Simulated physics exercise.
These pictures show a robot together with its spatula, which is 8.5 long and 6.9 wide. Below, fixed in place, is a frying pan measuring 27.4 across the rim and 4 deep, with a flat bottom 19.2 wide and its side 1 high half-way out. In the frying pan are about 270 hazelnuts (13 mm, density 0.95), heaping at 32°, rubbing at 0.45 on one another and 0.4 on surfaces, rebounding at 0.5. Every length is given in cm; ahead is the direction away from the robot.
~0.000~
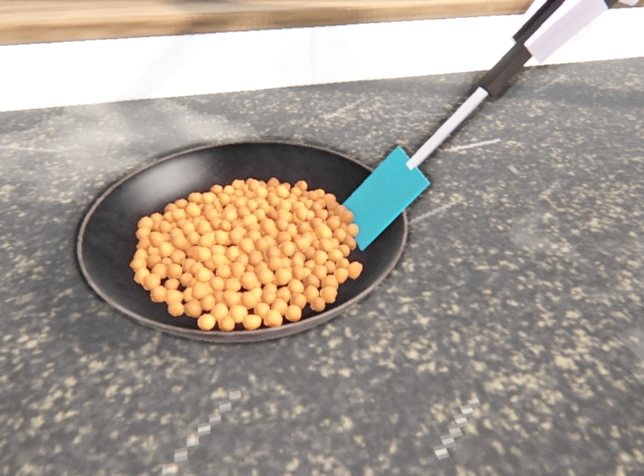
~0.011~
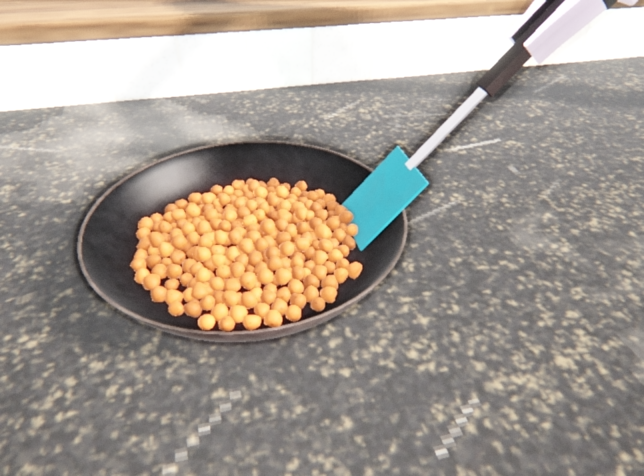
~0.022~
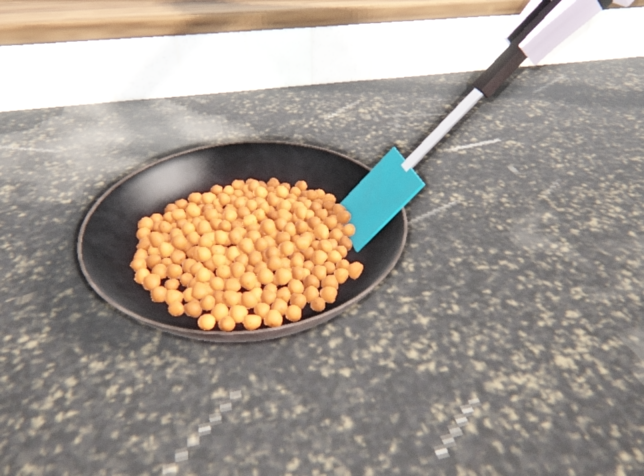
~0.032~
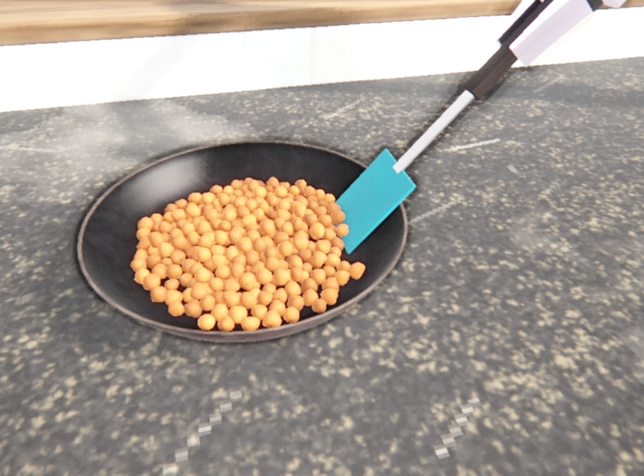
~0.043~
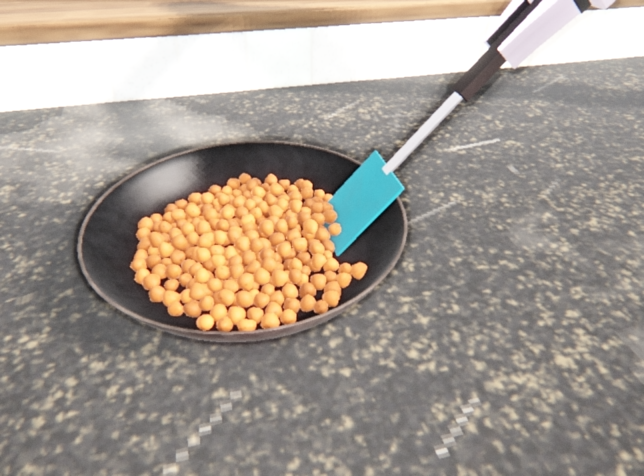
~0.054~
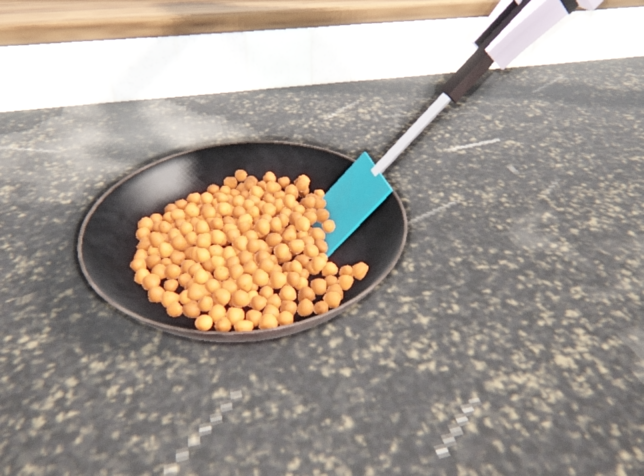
On a speckled grey countertop, a robot's teal spatula slid a short way left into a heap of hazelnuts in a black frying pan, nudging the nearest ones while most stayed put.
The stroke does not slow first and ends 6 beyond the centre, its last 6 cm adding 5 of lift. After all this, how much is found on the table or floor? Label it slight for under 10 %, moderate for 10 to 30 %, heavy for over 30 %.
Label: Moderate.
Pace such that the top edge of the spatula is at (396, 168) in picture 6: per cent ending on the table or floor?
Roughly 0 per cent.
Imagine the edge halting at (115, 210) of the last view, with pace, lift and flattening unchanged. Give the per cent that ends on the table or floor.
Approximately 20 per cent, I reckon.
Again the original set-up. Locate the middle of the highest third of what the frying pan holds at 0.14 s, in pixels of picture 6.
I'd put it somewhere near (218, 229).
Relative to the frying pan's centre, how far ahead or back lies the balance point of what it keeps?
Roughly 4.0 centimetres ahead.
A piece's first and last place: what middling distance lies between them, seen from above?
Somewhere near 3 centimetres, I reckon.
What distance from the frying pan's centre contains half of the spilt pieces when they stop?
I'd say some 52 centimetres, give or take.
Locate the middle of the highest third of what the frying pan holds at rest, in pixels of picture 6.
You'll find it at about (167, 240).
After 0.10 s, sloping 48°, highest piece 5 above the table; 270 in the frying pan.
After 0.14 s, sloping 48°, highest piece 6 above the table; 270 in the frying pan.
After 0.36 s, sloping 48°, highest piece 5 above the table; 233 in the frying pan, 36 on the table or floor, 1 on the blade or in flight.
After 1.41 s, sloping 48°, highest piece 3 above the table; 233 in the frying pan, 37 on the table or floor.
In the end, 233 in the frying pan, 37 on the table or floor. That is 14 % on the table or floor.
